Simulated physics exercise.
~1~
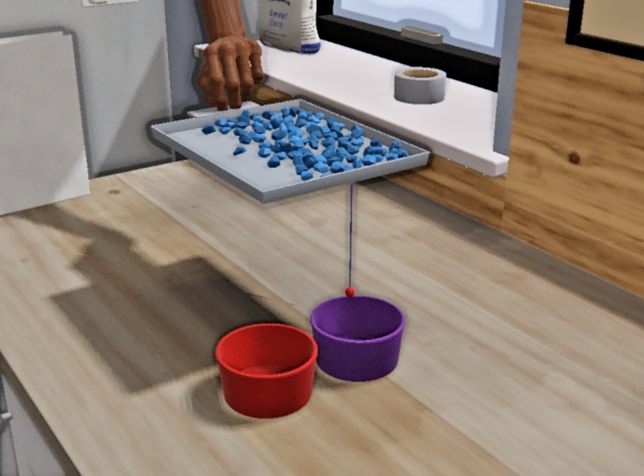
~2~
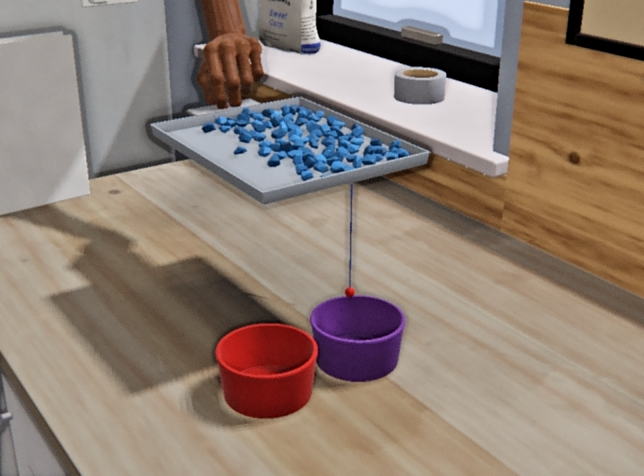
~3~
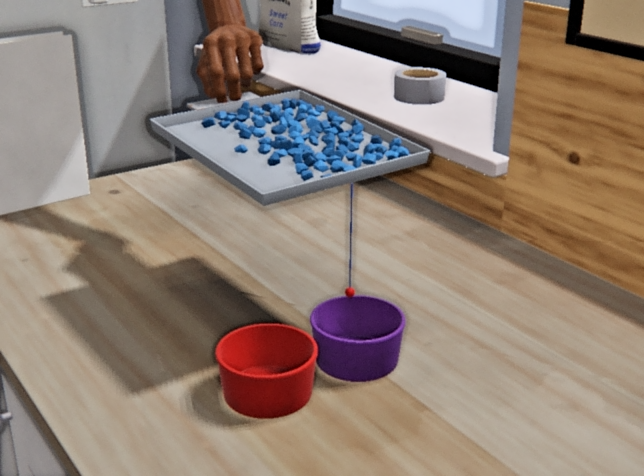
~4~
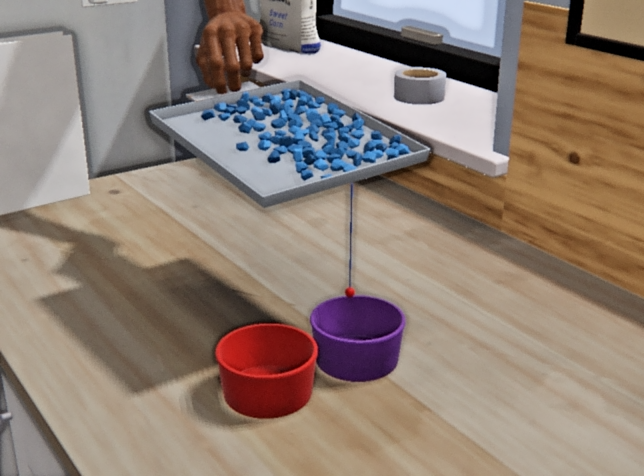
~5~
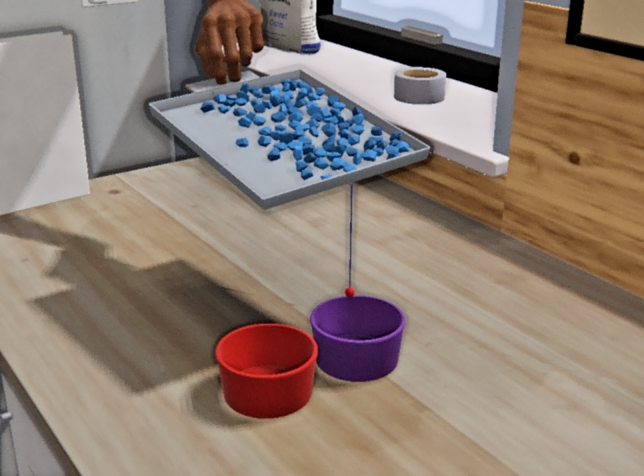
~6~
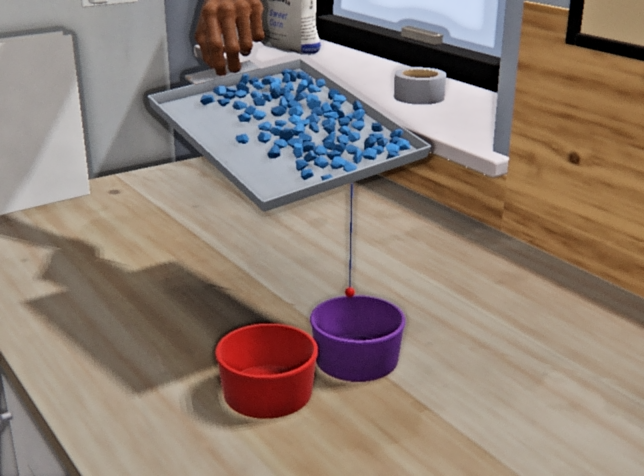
The footage shows a hand at the back of a grey tray of blue stones gradually raising its far end, tilting it slightly toward the front, above a red dish and a purple dish, while a red bead hangs still on a thread.
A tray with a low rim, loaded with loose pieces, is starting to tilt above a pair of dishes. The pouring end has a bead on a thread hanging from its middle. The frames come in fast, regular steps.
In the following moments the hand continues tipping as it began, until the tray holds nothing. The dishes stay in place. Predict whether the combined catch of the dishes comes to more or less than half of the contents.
The amount caught is going to be bigger than the amount missed.
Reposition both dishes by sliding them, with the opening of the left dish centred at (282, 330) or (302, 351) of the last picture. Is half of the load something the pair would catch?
Past half, then past half.
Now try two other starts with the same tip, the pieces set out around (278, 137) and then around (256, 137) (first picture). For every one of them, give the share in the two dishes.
You'd see roughly 80 per cent first and roughly 80 per cent second.
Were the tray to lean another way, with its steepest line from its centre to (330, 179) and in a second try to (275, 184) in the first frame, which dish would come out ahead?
Outcome by order - one: Right side; two: Left side.
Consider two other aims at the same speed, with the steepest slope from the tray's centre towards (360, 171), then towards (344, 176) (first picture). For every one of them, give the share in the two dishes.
Lab note: Try 1 = 20 %, try 2 = 30 %.
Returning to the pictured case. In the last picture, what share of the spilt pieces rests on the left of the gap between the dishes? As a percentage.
It works out to some 50 per cent.
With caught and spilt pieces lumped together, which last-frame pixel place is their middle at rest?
Close to (292, 378) in the last picture.
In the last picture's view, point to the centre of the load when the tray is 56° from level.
(307, 163).
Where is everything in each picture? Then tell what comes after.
Corners of the pouring end near (264, 191) and (427, 152), level; middle of the load near (313, 140), aquarium stones; left dish near (293, 390); right dish near (385, 354); bead on its thread near (350, 292), in the first frame.
Corners of the pouring end near (264, 191) and (427, 152), level; middle of the load near (313, 139), in the second frame.
Corners of the pouring end near (264, 193) and (427, 150), tipped barely, lowest at the left corner; middle of the load near (313, 135), in the third frame.
Corners of the pouring end near (264, 195) and (427, 149), tipped a little, lowest at the left corner; middle of the load near (313, 130), in the fourth frame.
Corners of the pouring end near (264, 198) and (428, 147), tipped a little, lowest at the left corner; middle of the load near (313, 125), in the fifth frame.
Corners of the pouring end near (264, 200) and (428, 146), tipped a little, lowest at the left corner; middle of the load near (314, 119); left dish near (293, 390); right dish near (385, 354), in the sixth frame.
Shortly afterwards, tray tipped steeply; all but a few on the tray; only a few in the left dish; a little in the air.
Next, tray tipped right over; near a quarter on the tray; near a third in the left dish; a little in the right dish; a little outside both; a little in the air.
Some moments later, tray tipped past a quarter turn; near half in the left dish; near a quarter in the right dish; near a quarter outside both.
In the end, tray tipped past a quarter turn; near half in the left dish; near a quarter in the right dish; near a quarter outside both.
